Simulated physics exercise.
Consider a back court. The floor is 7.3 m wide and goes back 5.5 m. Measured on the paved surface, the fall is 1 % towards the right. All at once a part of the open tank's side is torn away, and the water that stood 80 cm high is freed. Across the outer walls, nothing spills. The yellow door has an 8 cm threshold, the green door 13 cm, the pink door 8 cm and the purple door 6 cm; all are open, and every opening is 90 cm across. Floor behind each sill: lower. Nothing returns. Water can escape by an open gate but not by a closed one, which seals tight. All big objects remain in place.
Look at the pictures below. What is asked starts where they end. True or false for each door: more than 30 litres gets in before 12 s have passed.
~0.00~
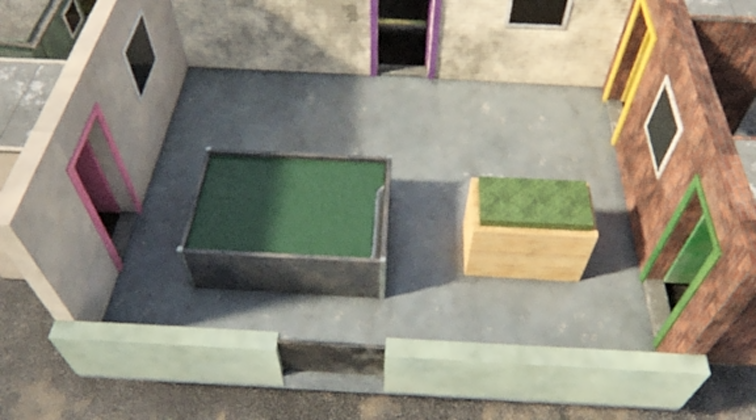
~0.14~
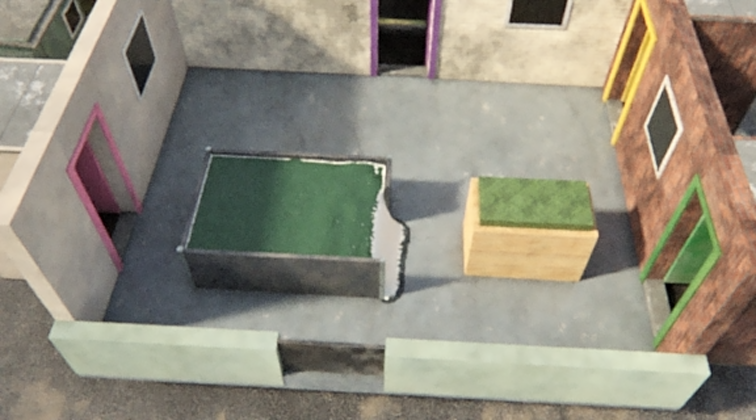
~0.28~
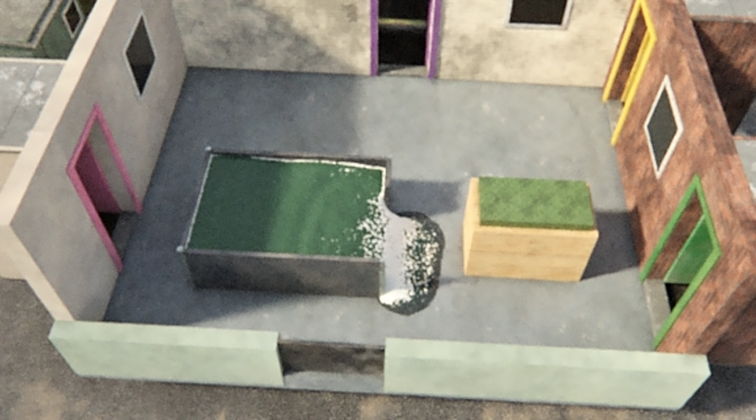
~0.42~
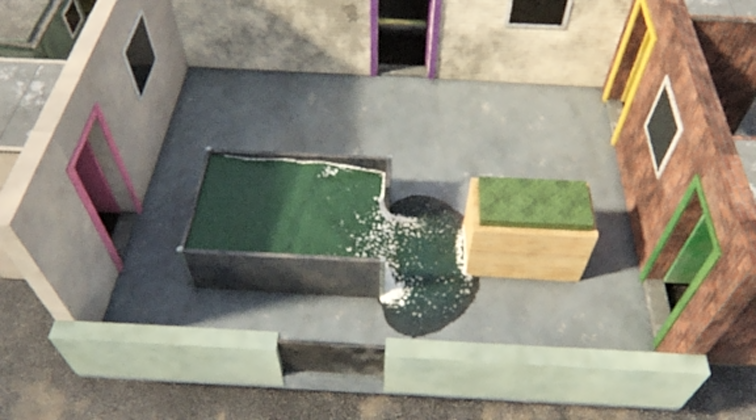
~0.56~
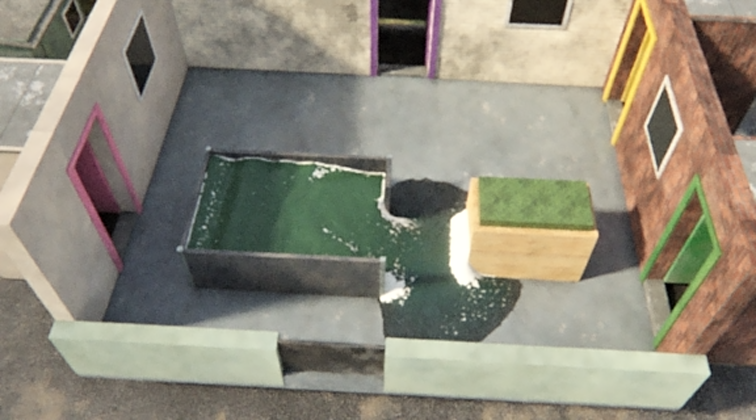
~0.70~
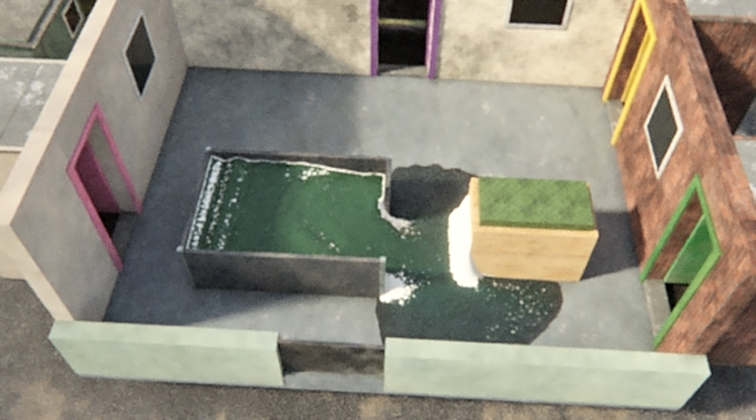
Yellow door true, green door true, pink door false, purple door true.
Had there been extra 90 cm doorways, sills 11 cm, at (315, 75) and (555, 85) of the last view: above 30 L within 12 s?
The first door falls short and the second gets there.
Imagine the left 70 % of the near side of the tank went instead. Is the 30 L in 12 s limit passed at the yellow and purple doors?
At yellow the amount is higher than the mark, while at purple it is beneath the mark.
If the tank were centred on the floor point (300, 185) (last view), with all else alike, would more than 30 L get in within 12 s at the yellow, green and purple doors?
Well, against that limit, at yellow it's too much, at green it's too much, and at purple it's within bounds.
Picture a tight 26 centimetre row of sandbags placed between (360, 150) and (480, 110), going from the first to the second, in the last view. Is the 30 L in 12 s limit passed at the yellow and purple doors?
Well, the yellow one ends up more than allowed and the purple one ends up within bounds.
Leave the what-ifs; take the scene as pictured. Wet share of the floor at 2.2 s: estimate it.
Roughly 50 percent.
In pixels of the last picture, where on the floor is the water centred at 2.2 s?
Centre: Approx. (396, 253) px.
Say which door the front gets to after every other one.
The answer is the pink door.
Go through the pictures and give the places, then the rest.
In the first picture, the open tank at (291, 205) is whole and still, 80 cm deep.
In the second picture, water pours out at (383, 248) and has run 0.7 m, to (397, 223); typically 6 cm deep outside, 80 cm at the open tank's back.
In the third picture, the front is at (433, 228), 0.9 m from the gap at (383, 248); 1.0 m2 of floor is under water; 80 cm left at the back of the open tank.
In the fourth picture, water pours out at (383, 250) and has run 1.4 m, to (461, 220); typically 11 cm deep outside, 80 cm at the open tank's back.
In the fifth picture, water pours out at (383, 250) and has run 1.9 m, to (515, 292); typically 7 cm deep outside, 76 cm at the open tank's back.
In the sixth picture, the front is at (555, 302), 2.5 m from the gap at (383, 250); 4.9 m2 of floor is under water; 68 cm left at the back of the open tank.
After 1.4 s water covers 30 % of the floor and is deepest (56 cm) near (454, 263); yellow door not reached, green door 13 cm at the sill, 1 L in, pink door not reached, purple door not reached.
After 2.2 s water covers 50 % of the floor and is deepest (51 cm) near (638, 379); yellow door 5 cm at the sill, 0 L in, green door 29 cm at the sill, 19 L in, pink door not reached, purple door not reached.
After 3.5 s water covers 70 % of the floor and is deepest (34 cm) near (653, 380); yellow door 20 cm at the sill, 7 L in, green door 29 cm at the sill, 158 L in, pink door not reached, purple door 13 cm at the sill, 31 L in.
After 7.0 s water covers 95 % of the floor and is deepest (18 cm) near (606, 144); yellow door 17 cm at the sill, 162 L in, green door 17 cm at the sill, 265 L in, pink door 2 cm at the sill, 0 L in, purple door 8 cm at the sill, 65 L in.
After 12.0 s water covers 95 % of the floor and is deepest (13 cm) near (103, 322); yellow door 11 cm at the sill, 231 L in, green door 9 cm at the sill, 272 L in, pink door 7 cm at the sill, 0 L in, purple door 7 cm at the sill, 70 L in.
